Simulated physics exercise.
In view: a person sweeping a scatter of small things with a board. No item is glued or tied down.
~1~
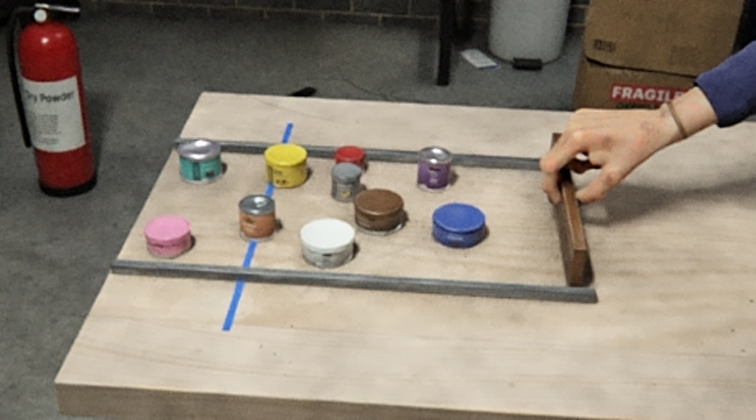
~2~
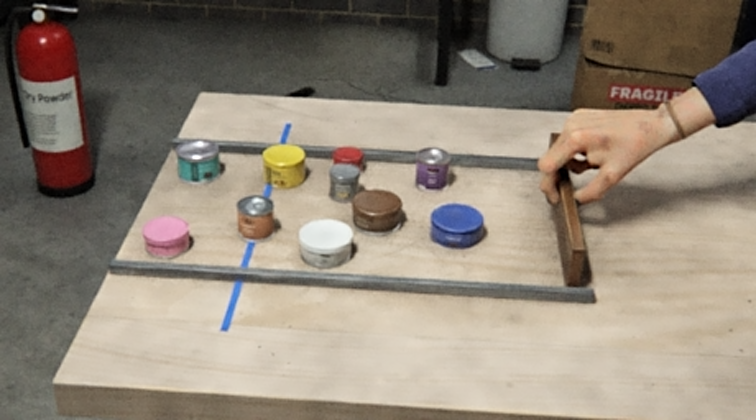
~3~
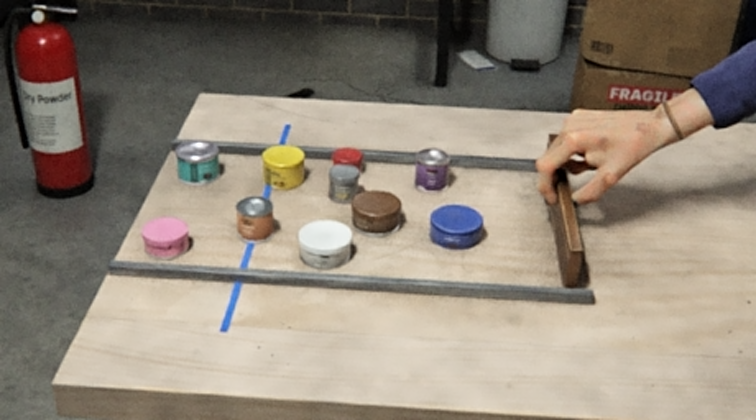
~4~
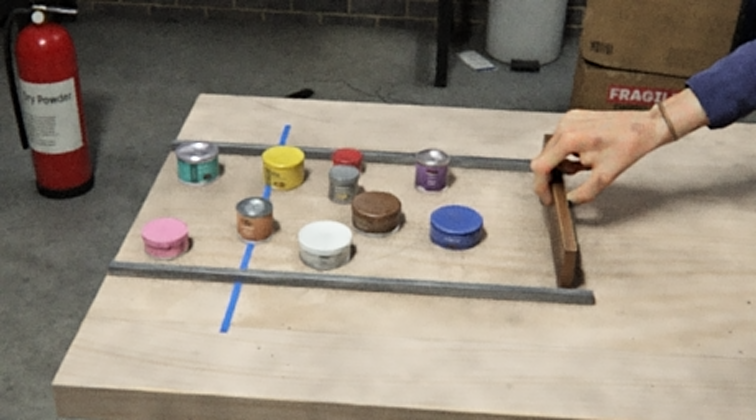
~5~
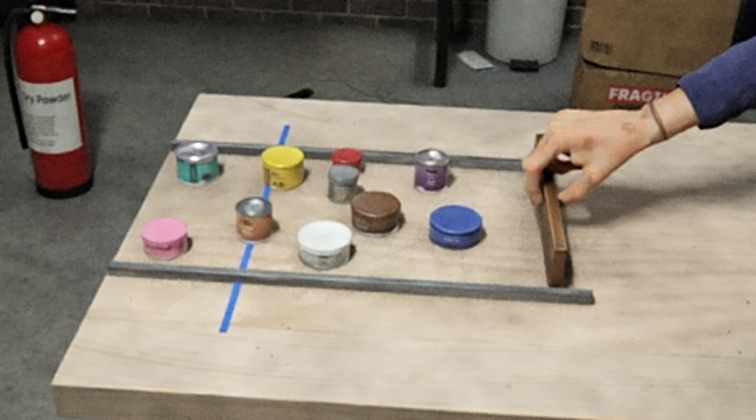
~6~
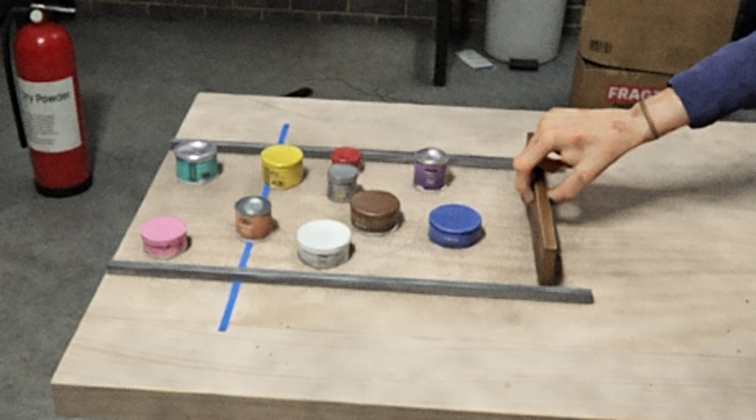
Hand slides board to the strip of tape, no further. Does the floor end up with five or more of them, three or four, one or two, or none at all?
The floor ends up with none at all.
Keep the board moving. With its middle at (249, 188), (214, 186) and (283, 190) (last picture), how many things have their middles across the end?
Counts per position: 0 / 1 / 0.
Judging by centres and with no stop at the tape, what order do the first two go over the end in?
The order is the turquoise tin, then the pink pot.
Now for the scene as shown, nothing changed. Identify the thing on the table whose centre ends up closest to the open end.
The one you want is the turquoise tin.
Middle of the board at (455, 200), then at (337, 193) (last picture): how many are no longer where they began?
By the first moment it's 1, by the second it's 6.
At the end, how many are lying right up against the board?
That number would be 5.
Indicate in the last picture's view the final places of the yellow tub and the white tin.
Approximately (216, 167) for one, approximately (221, 240) for the other.
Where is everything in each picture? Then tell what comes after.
Pink pot (168, 237); turquoise tin (200, 161); orange tin (257, 218); board (565, 206); tape (263, 210), in the first picture.
Turquoise tin (199, 162); board (563, 206), in the second picture.
Orange tin (255, 220); yellow tub (284, 167), in the third picture.
Pink pot (166, 239); grey tin (344, 184), in the fourth picture.
Turquoise tin (197, 164); white tin (325, 245), in the fifth picture.
Pink pot (164, 238); turquoise tin (196, 163); orange tin (254, 220); board (538, 205); tape (260, 210), in the sixth picture.
Soon after, none off yet; pink pot at rest near (164, 238); turquoise tin at rest near (196, 163); orange tin at rest near (254, 220).
In the end, the number that fall off is zero.
